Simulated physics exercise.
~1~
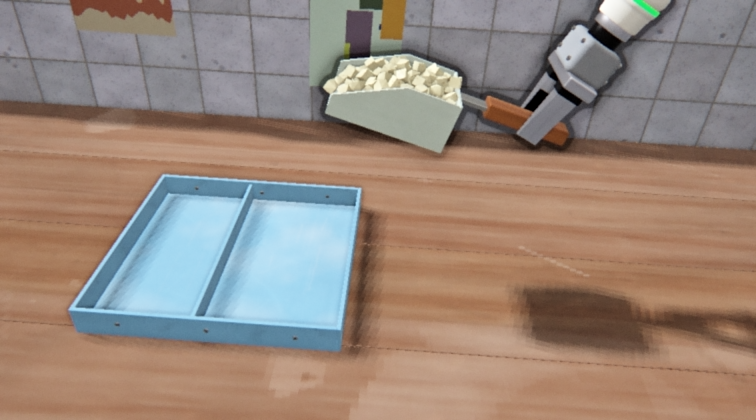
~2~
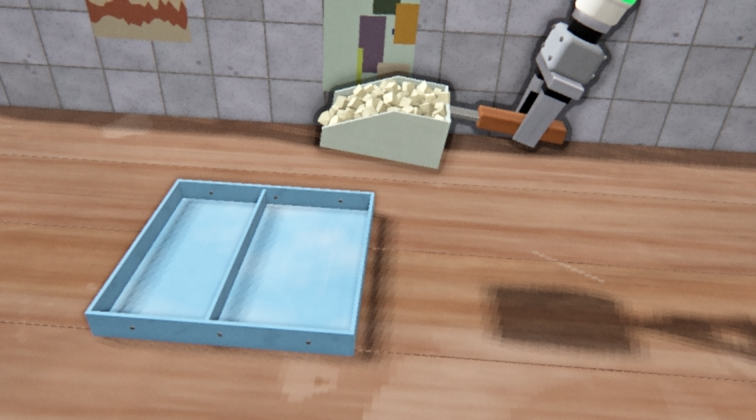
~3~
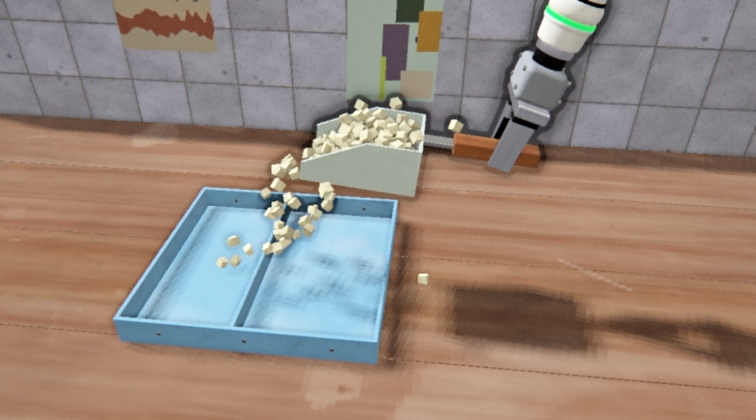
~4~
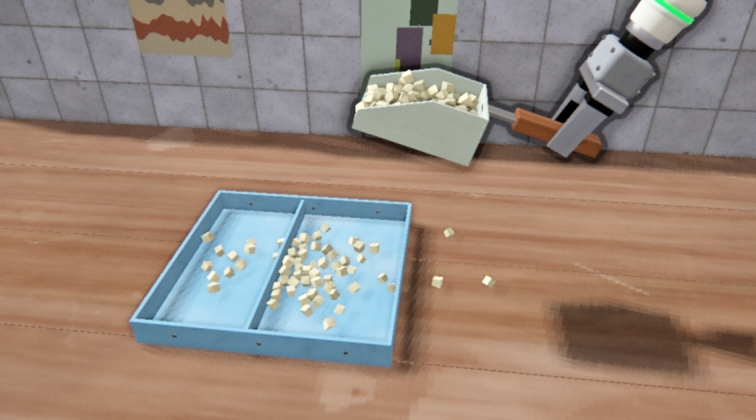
The clip opens on a robot arm holding a pale scoop heaped with cream-coloured cubes above a wooden table, behind a shallow blue tray split by a cross wall. The arm moves the scoop left and a little down toward the tray. It then tips, and cubes tumble over its open front into both parts of the tray. The arm draws the scoop back to the right and up, still holding many cubes. At the end, most of the spilled cubes lie in the tray's right part, with fewer in the left and a few near the tray on the table.
